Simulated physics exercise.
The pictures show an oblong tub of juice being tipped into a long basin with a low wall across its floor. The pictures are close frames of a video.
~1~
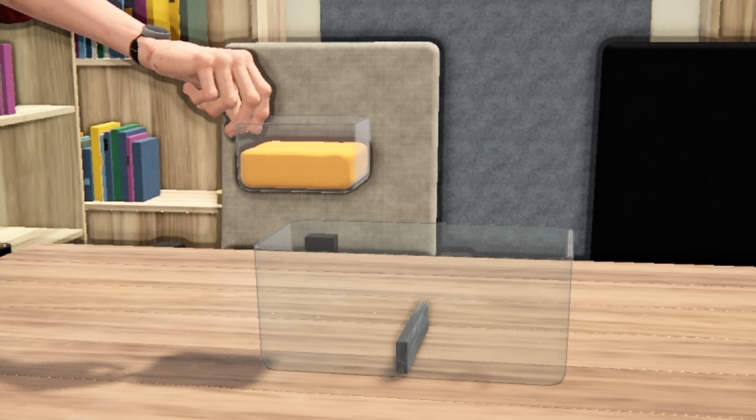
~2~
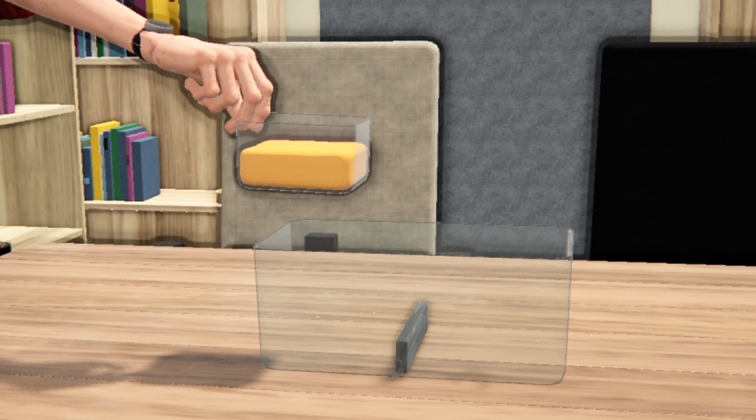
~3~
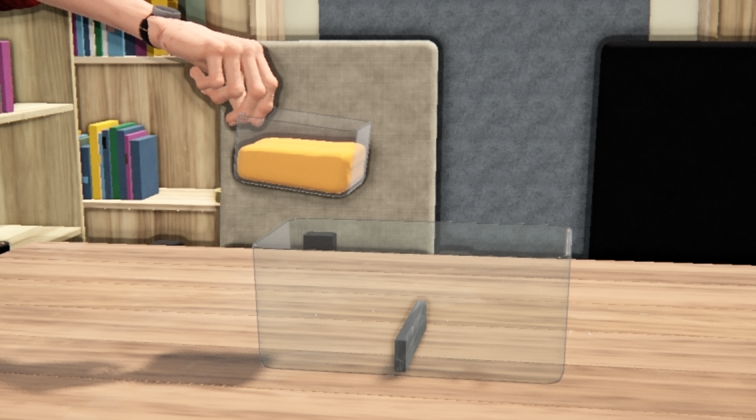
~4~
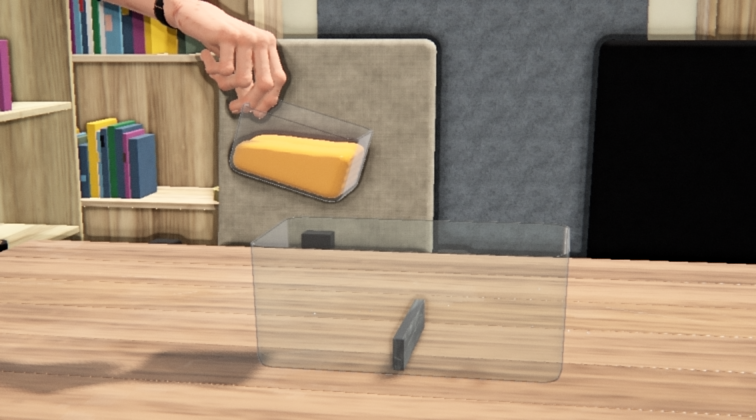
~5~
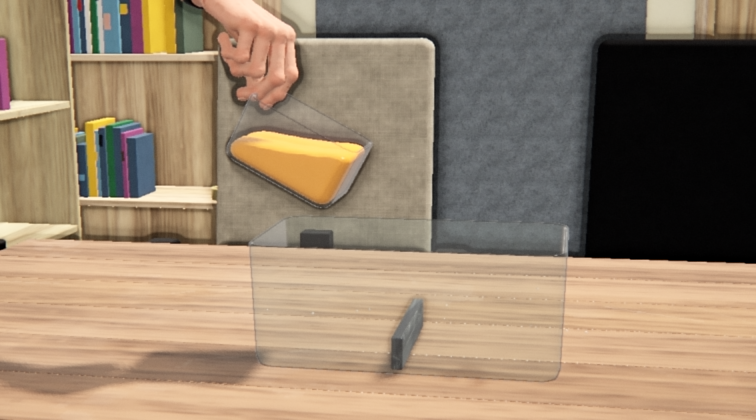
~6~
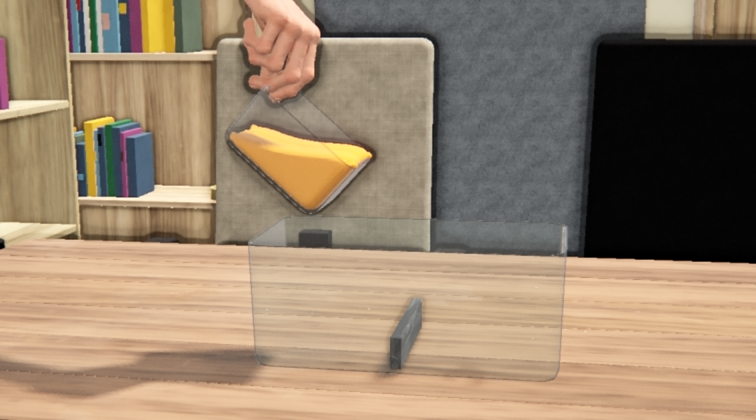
At a wooden table near bookshelves, a hand tilting a clear tub of orange juice steeply rightward above a long transparent basin.
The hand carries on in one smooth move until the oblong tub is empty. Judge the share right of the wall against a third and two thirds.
In the end not even a third is right of the wall.
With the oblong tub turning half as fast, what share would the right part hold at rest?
It comes to 40 per cent or so.
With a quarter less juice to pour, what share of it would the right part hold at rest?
Roughly 10 in a hundred.
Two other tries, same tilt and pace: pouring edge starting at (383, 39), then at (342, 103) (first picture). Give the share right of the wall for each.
First some 70, then 10 per cent.
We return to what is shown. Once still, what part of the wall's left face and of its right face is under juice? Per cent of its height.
Left: 40 %. Right: 10 %.
A moment on, the oblong tub is tipped right over and 17 per cent is still to pour, 53 is left of the wall and 12 right of it.
Next, the oblong tub is tipped right over and 3 per cent is still to pour, 75 is left of the wall and 18 right of it.
Then the oblong tub is tipped right over and 0 per cent is still to pour, 78 is left of the wall and 21 right of it.
Later the oblong tub is tipped right over and 0 per cent is still to pour, 78 is left of the wall and 21 right of it.
Finally, 78 per cent lies left of the wall, 21 right of it and 1 outside.
